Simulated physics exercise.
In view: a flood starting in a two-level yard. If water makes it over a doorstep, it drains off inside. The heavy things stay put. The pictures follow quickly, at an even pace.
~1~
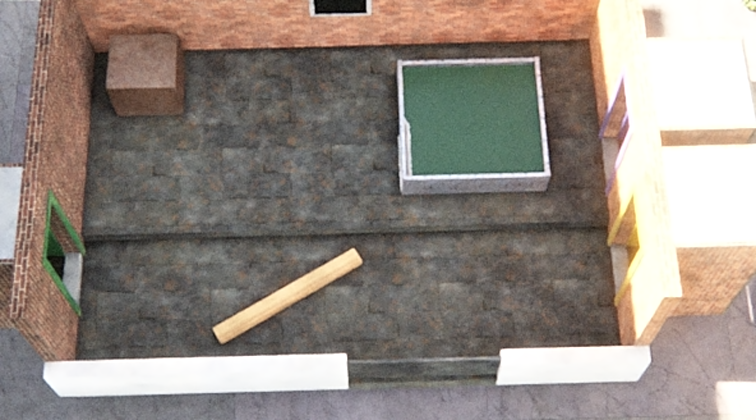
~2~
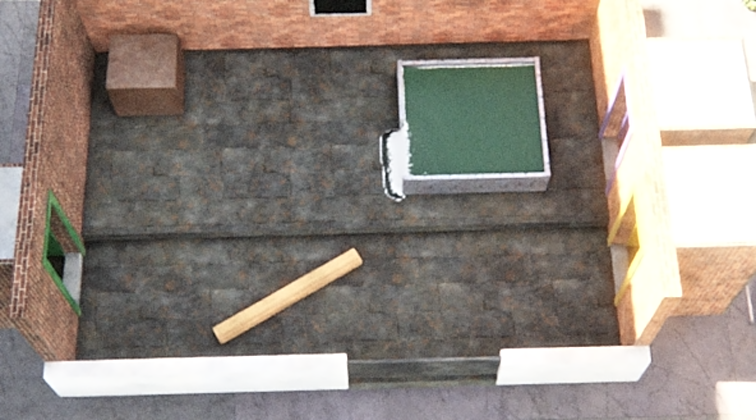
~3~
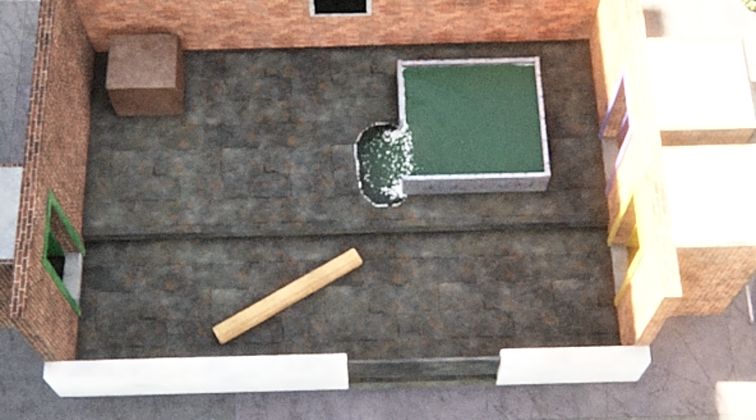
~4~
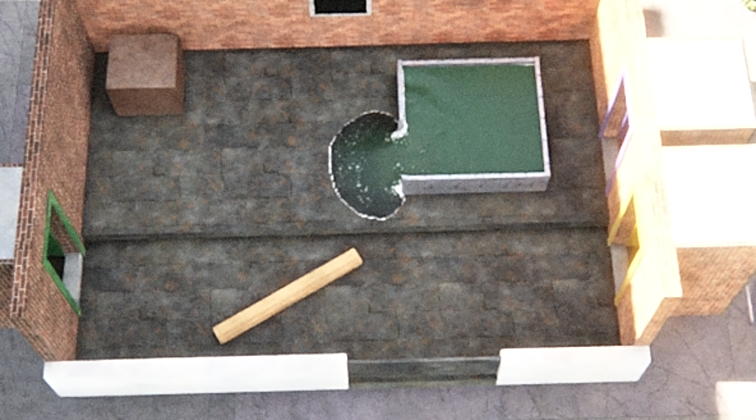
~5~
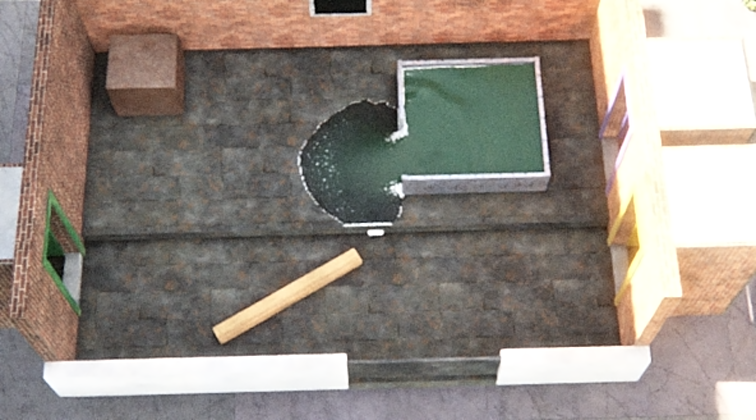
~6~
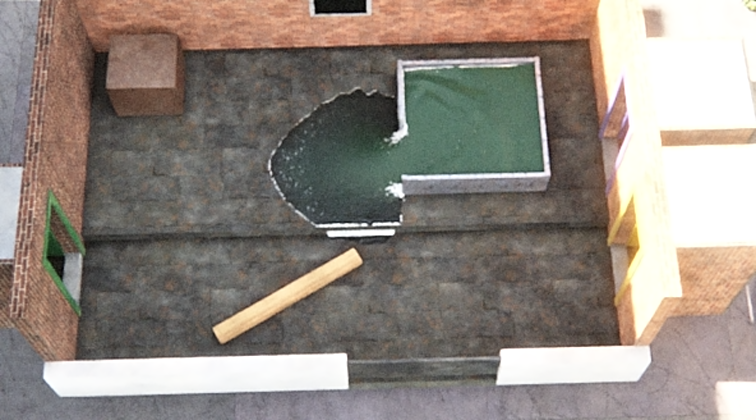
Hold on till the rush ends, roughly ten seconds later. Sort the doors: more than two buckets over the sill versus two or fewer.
Sorted by door: Yellow door - two or fewer; blue door - two or fewer; green door - two or fewer.
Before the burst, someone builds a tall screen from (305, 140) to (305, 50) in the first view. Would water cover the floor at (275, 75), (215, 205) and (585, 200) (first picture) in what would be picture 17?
Untouched; submerged; untouched.
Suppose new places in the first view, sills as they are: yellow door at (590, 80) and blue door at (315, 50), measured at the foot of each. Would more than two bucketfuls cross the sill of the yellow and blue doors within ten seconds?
Yellow stays within it; blue stays within it.
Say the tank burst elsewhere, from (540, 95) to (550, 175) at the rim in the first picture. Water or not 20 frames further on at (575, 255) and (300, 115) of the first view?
Respectively: Drenched and parched.
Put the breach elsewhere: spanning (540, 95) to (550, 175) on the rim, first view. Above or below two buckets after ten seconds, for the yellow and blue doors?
Well, the yellow door doesn't reach it and the blue door breaks the limit.
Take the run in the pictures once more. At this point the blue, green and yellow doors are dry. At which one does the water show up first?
That is the one in green.
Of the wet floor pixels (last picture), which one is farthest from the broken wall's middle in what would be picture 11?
About at (163, 187).
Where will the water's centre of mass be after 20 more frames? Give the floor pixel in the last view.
Close to pixel (343, 166).
A moment on, water covers 20 % of the floor; the yellow door not reached, the blue door not reached, the green door not reached.
Next, water covers 40 % of the floor; the yellow door not reached, the blue door not reached, the green door not reached.
Then, water covers 50 % of the floor; the yellow door not reached, the blue door not reached, the green door wet at the sill, nothing in.
Later, water covers 55 % of the floor; the yellow door not reached, the blue door not reached, the green door wet at the sill, nothing in.
In the end, water covers 80 % of the floor; the yellow door not reached, the blue door not reached, the green door wet at the sill, nothing in.
